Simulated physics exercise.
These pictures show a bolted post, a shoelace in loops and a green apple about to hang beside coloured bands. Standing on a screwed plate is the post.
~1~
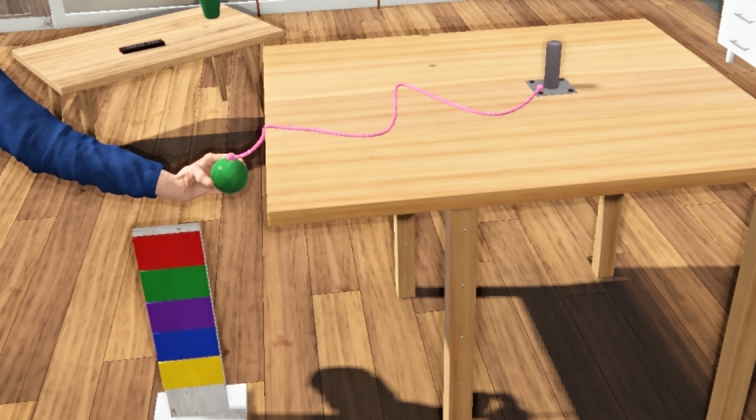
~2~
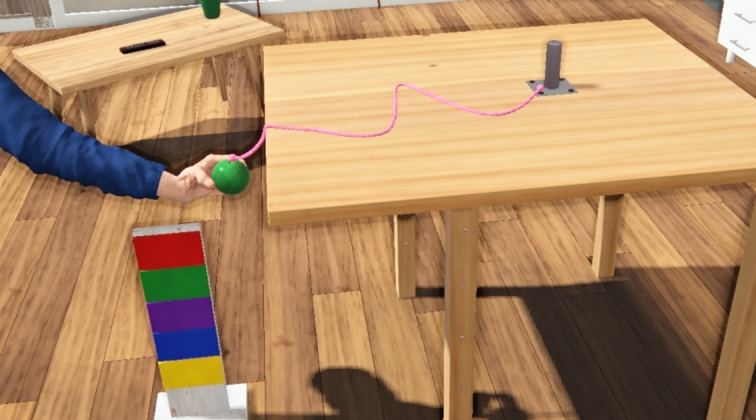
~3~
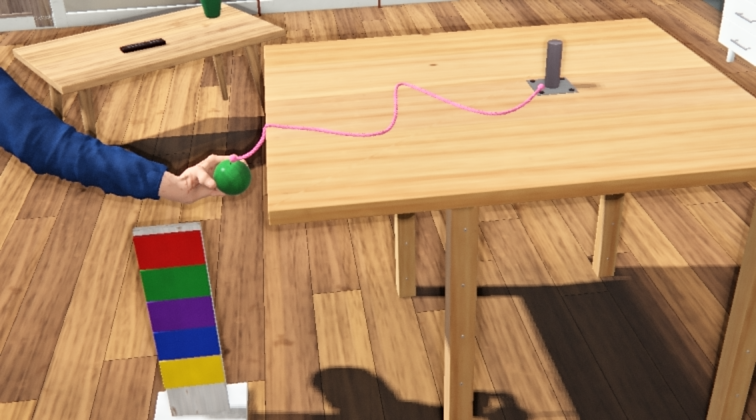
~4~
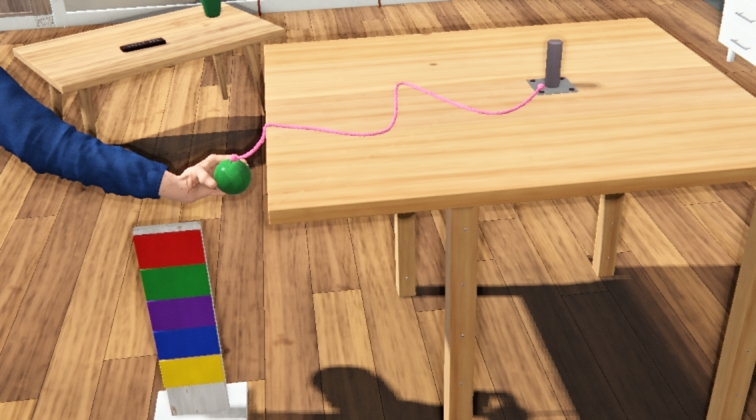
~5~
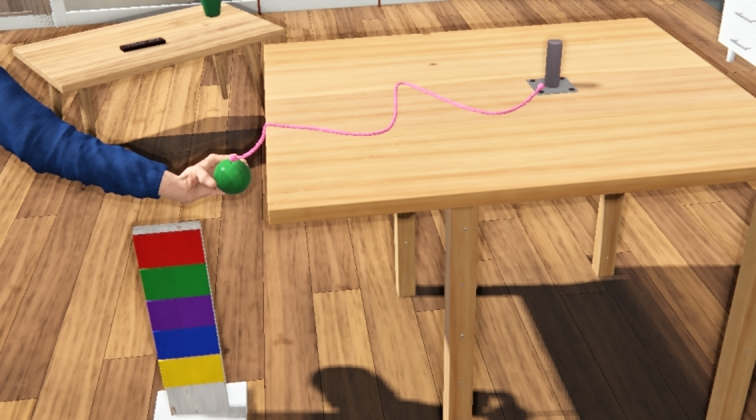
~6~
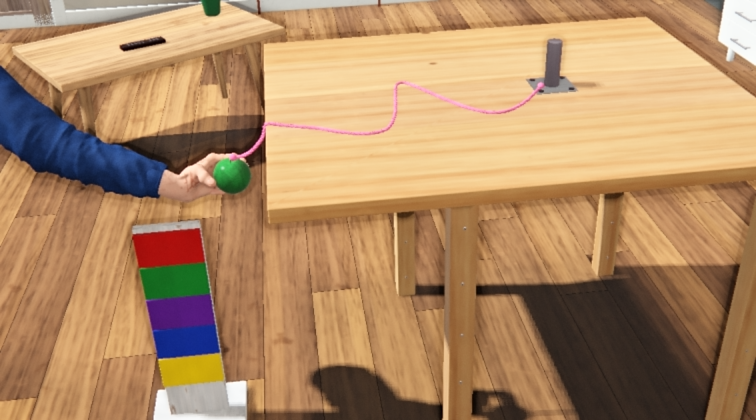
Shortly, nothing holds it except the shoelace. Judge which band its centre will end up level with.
I would say blue.
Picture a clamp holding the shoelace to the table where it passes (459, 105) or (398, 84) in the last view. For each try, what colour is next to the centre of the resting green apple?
Try one: Purple. Try two: Green.
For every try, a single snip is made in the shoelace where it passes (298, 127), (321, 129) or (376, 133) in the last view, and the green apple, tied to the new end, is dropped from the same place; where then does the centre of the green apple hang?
Try 1: About (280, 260). Try 2: About (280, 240). Try 3: About (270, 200).
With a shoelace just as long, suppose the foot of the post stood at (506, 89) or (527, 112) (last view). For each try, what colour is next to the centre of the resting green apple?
First try: Yellow; second try: Yellow.
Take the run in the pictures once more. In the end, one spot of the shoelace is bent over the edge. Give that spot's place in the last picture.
Roughly (395, 109).
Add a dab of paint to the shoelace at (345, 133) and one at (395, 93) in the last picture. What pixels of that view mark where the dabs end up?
The first finishes about (273, 204) and the second about (306, 114).
Early on, apple near (248, 277); level with green.
Midway, apple near (294, 316); level with blue.
Near the end, apple near (283, 324); level with blue.
Finally, apple near (288, 321); level with blue. The blue one.
